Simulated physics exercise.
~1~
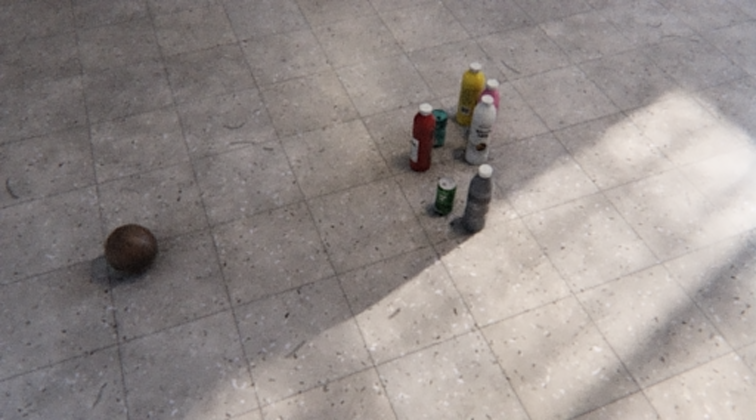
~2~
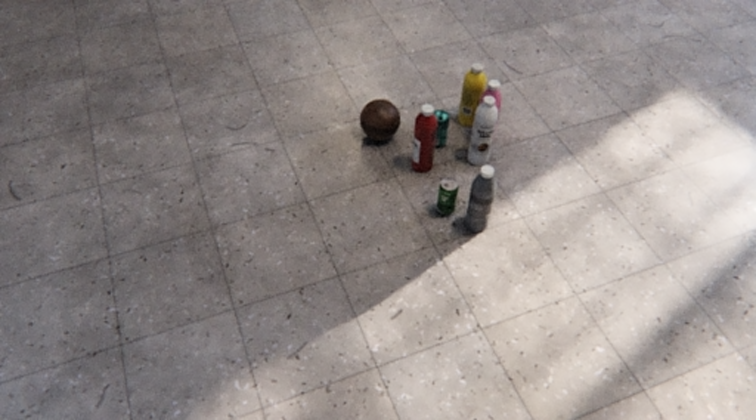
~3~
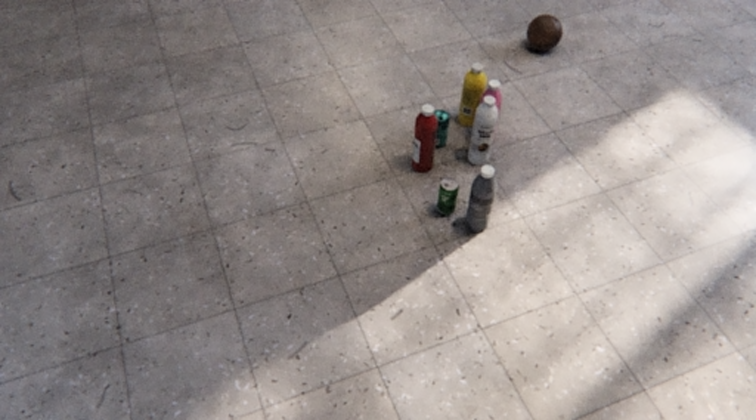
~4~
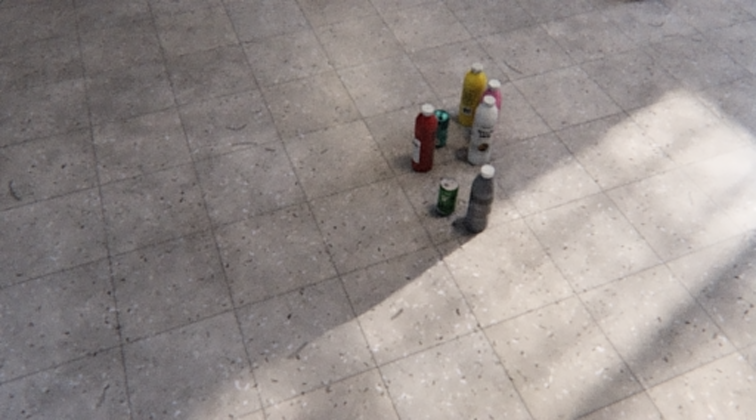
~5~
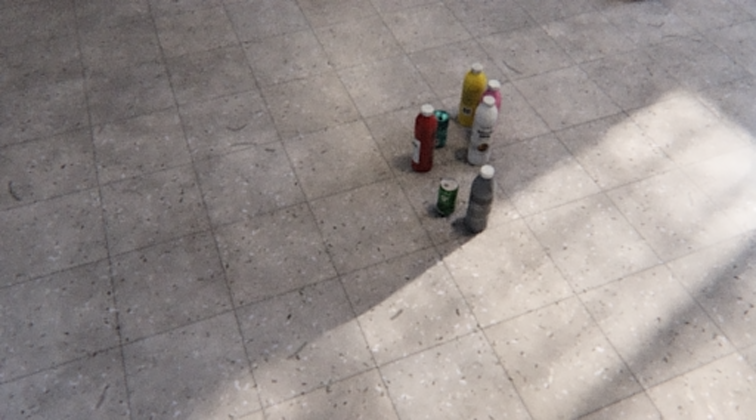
On a speckled tiled floor, a brown ball rolls past a cluster of bottles and cans and out of view, leaving all standing.
